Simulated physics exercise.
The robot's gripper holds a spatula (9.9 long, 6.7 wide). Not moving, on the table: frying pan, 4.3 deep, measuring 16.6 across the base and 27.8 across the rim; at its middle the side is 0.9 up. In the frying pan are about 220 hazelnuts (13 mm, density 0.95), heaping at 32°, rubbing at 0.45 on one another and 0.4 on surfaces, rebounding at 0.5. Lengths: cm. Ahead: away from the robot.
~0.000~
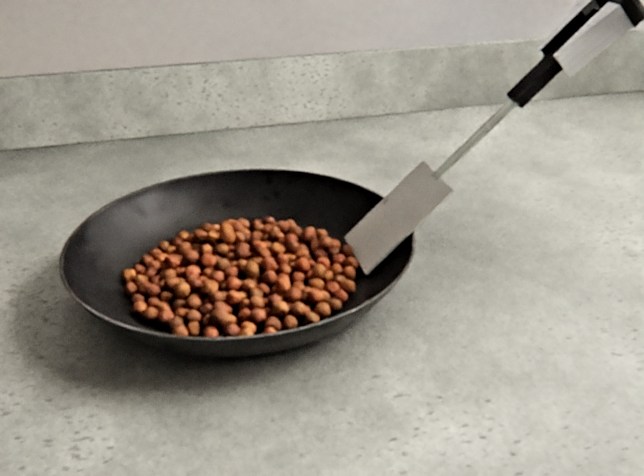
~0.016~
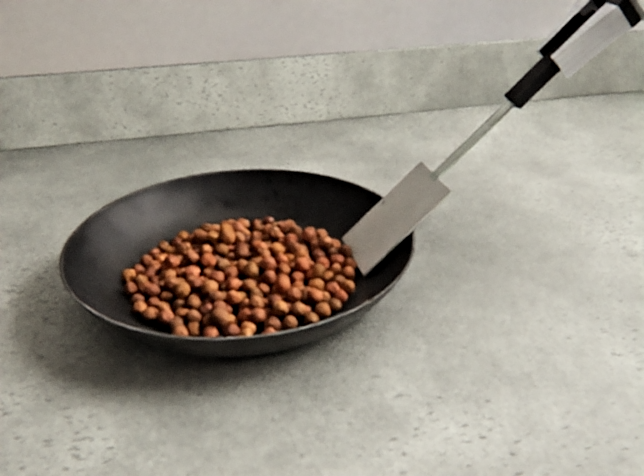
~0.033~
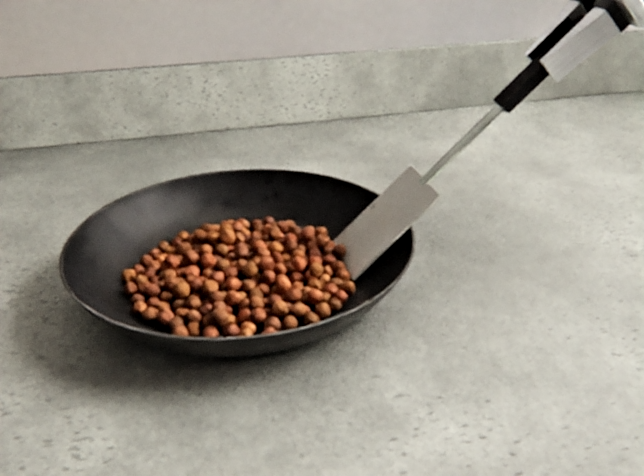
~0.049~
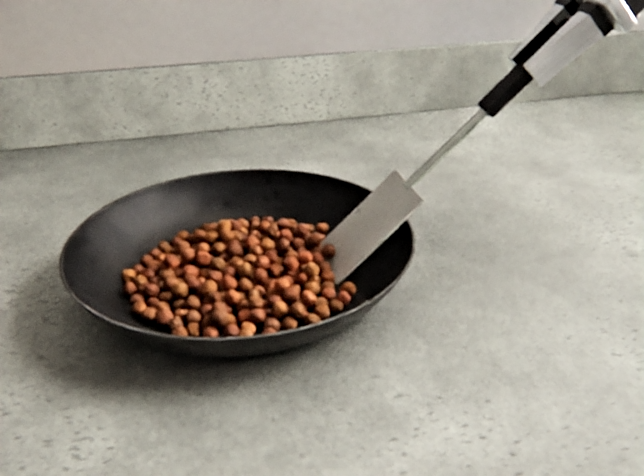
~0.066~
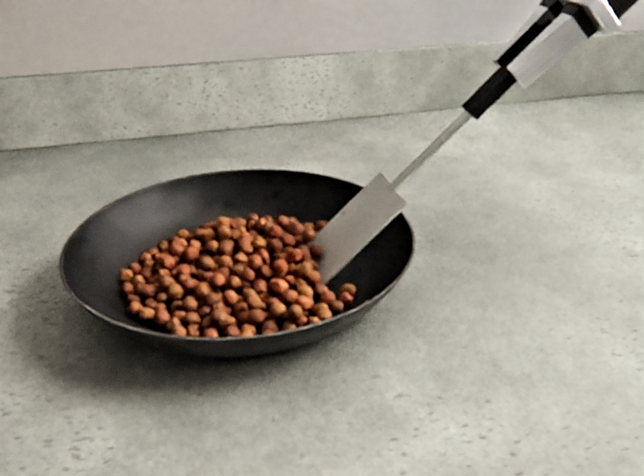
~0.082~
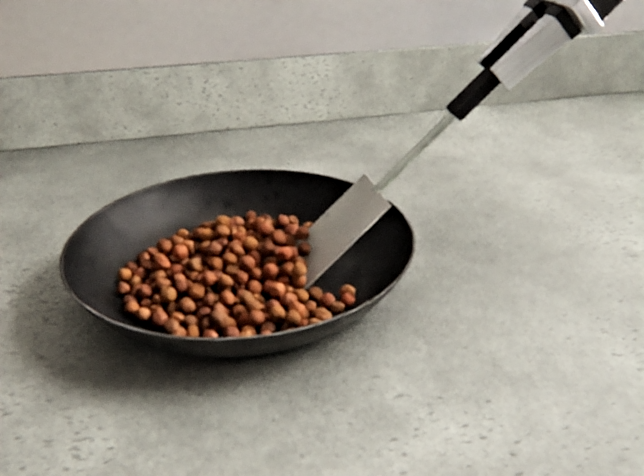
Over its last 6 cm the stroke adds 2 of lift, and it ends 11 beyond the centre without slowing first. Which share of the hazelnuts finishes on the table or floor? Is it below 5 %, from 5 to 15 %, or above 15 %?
Above 15 %.
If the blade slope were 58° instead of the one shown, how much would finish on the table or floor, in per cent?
I'd expect near 25 percent then.
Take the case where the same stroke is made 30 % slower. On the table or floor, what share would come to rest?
It would be roughly 15 percent.
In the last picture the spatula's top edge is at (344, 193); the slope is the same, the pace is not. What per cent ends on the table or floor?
Some 25 percent.
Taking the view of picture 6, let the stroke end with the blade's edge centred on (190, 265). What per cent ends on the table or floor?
Estimate: Approx. 0 %.
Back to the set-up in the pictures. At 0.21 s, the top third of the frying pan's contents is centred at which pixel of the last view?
Centre: Approx. (157, 269) in the last view.
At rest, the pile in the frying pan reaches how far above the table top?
Peak at rest, approximately 3.0 centimetres.
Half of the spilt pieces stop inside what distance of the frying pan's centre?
Estimate: Near 28 cm.
After 0.15 s, sloping 43°, highest piece 4 above the table; 215 in the frying pan.
After 0.21 s, sloping 43°, highest piece 5 above the table; 215 in the frying pan.
After 0.44 s, sloping 43°, highest piece 8 above the table; 166 in the frying pan, 35 on the table or floor, 14 on the blade or in flight.
After 1.49 s, sloping 43°, highest piece 2 above the table; 166 in the frying pan, 49 on the table or floor.
At rest, 166 in the frying pan, 49 on the table or floor. That is 23 % on the table or floor.
